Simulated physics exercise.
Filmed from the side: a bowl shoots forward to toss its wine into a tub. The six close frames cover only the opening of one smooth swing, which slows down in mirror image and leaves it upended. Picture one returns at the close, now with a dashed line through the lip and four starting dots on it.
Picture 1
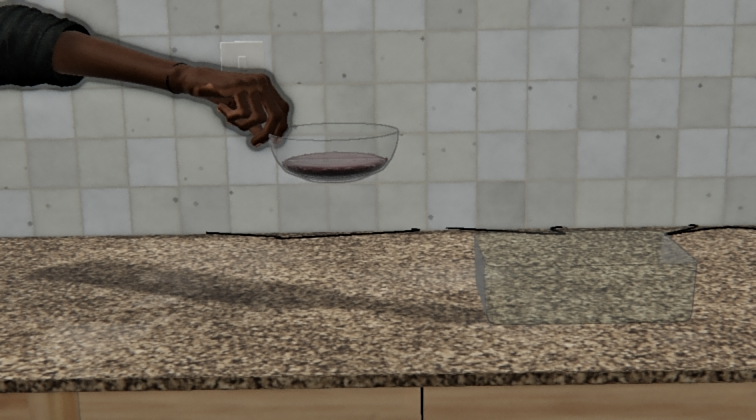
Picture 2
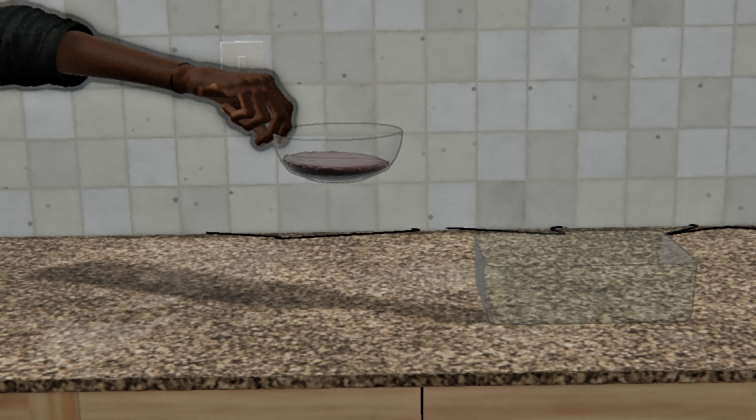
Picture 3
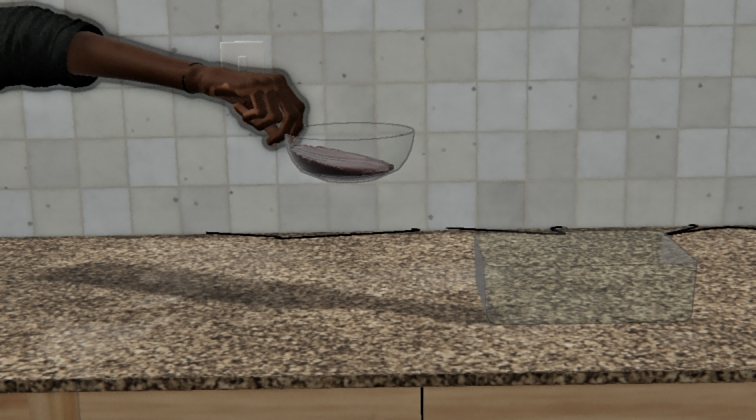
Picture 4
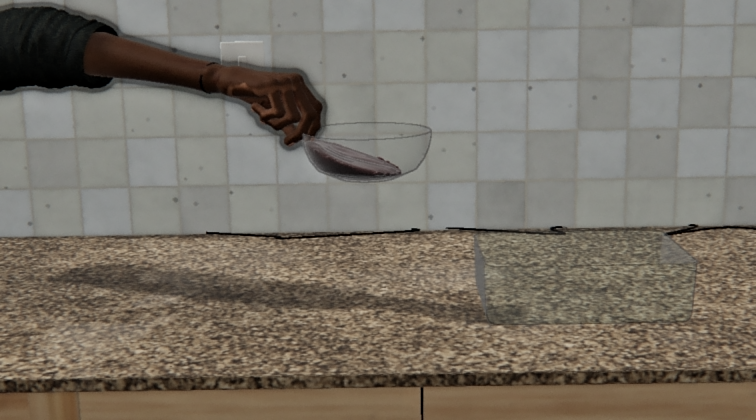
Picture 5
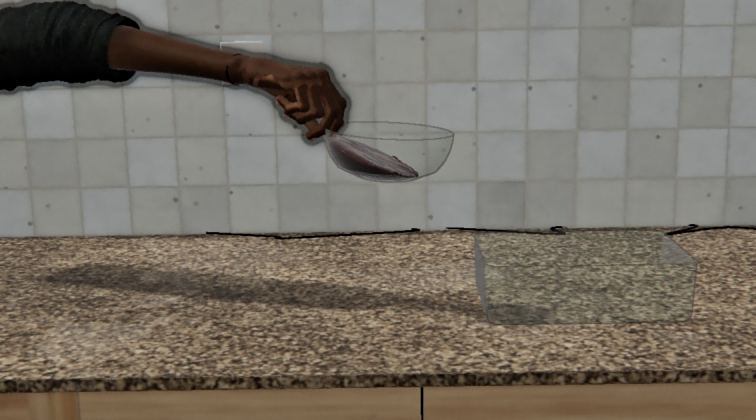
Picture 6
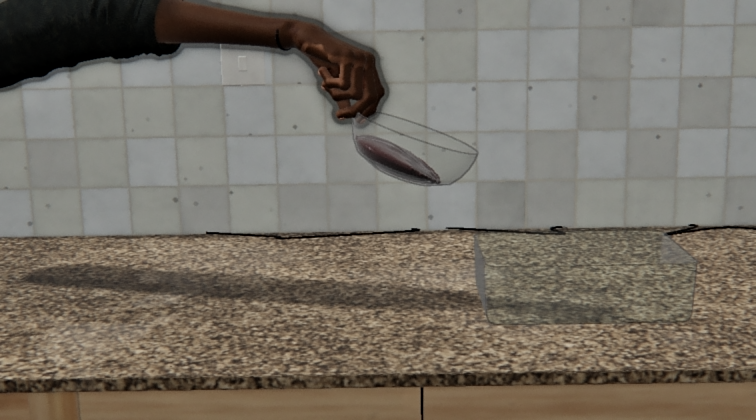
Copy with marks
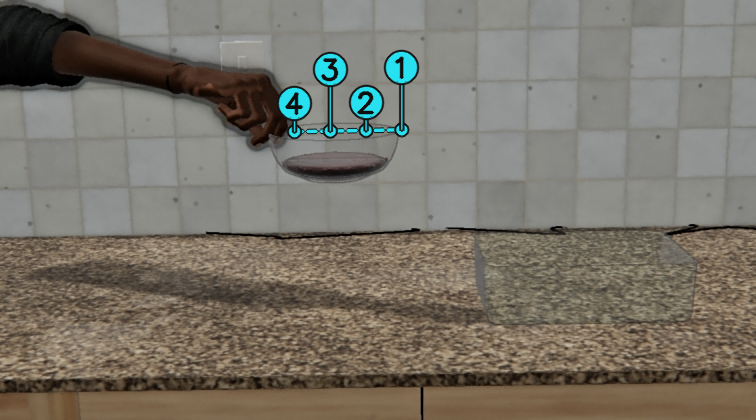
A hand moves a clear bowl of dark liquid right, then tilts it rightward.
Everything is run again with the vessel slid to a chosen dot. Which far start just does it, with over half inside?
3 is the one.
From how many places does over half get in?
Three of them.
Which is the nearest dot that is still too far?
Dot 4.
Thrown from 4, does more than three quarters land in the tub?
No, less.
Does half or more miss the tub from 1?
No.
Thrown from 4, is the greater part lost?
Yes, that goes wrong.
In cyan, 1 at (401, 129); 2 at (366, 130); 3 at (330, 131); 4 at (294, 131).
If 1 is chosen, about 80 % lands in the tub, 5 % falls short and 15 % goes beside or beyond.
If 2 is chosen, about 76 % lands in the tub, 11 % falls short and 13 % goes beside or beyond.
If 3 is chosen, about 67 % lands in the tub, 26 % falls short and 7 % goes beside or beyond.
If 4 is chosen, about 26 % lands in the tub, 70 % falls short and 4 % goes beside or beyond.
